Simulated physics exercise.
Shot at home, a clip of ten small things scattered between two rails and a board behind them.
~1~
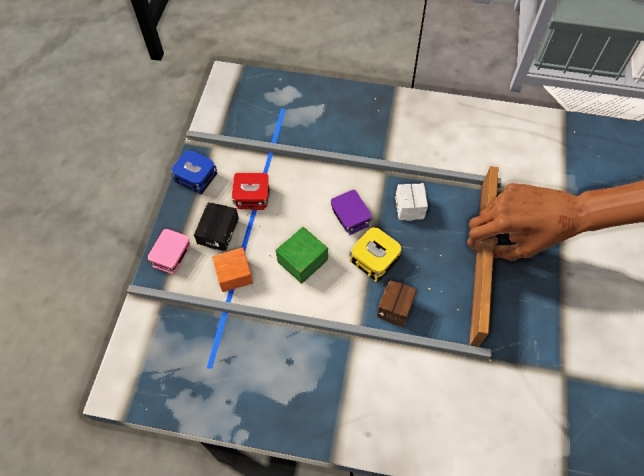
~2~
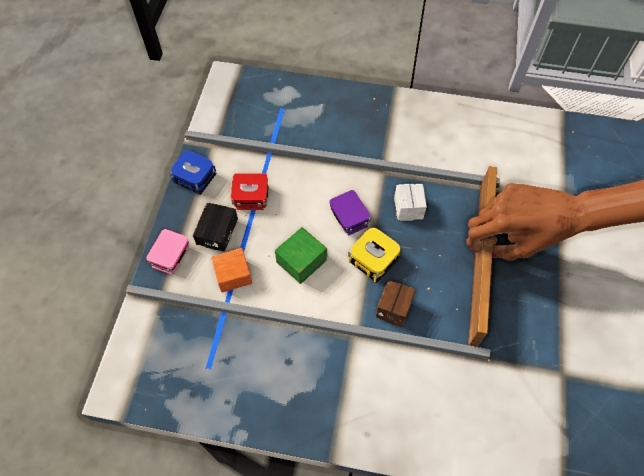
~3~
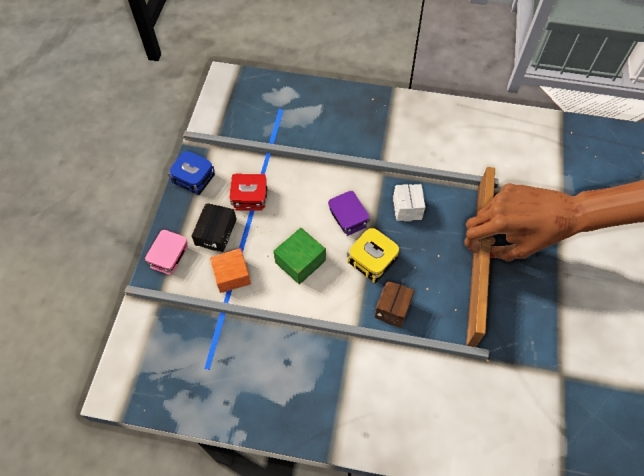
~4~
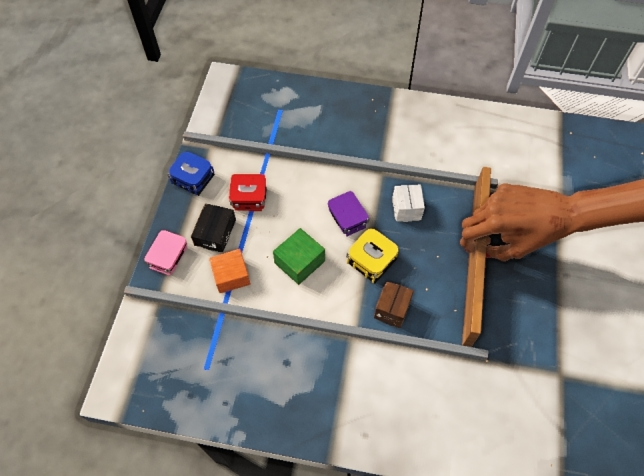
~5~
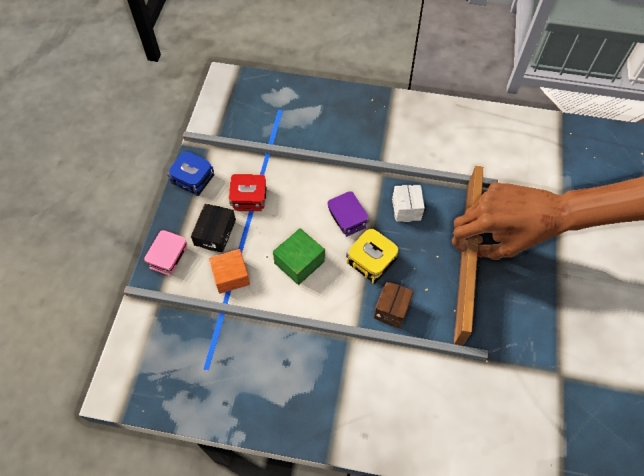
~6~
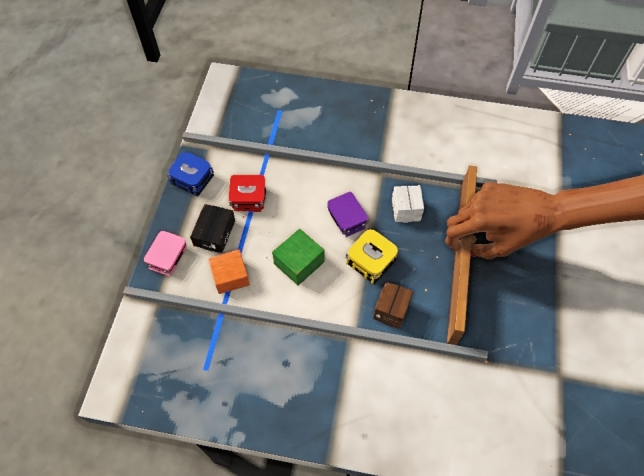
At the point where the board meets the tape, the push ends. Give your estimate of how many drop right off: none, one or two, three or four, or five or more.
Nothing spills over.
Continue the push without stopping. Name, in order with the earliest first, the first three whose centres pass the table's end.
They are the pink case, then the black box, then the blue case.
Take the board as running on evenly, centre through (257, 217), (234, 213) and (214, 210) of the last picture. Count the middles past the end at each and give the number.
In order of the places given, that's 0, 1 and 3.
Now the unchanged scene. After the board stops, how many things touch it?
4.
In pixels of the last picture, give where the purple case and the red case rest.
Near (232, 211) and (208, 184).
Soon after, none off yet; blue case at rest near (191, 174); pink case at rest near (167, 254); black box at rest near (213, 228).
Then, none off yet; blue case at rest near (191, 174); pink case at rest near (167, 254); black box moved about its own width near (189, 222).
At rest, the number that fall off is zero.
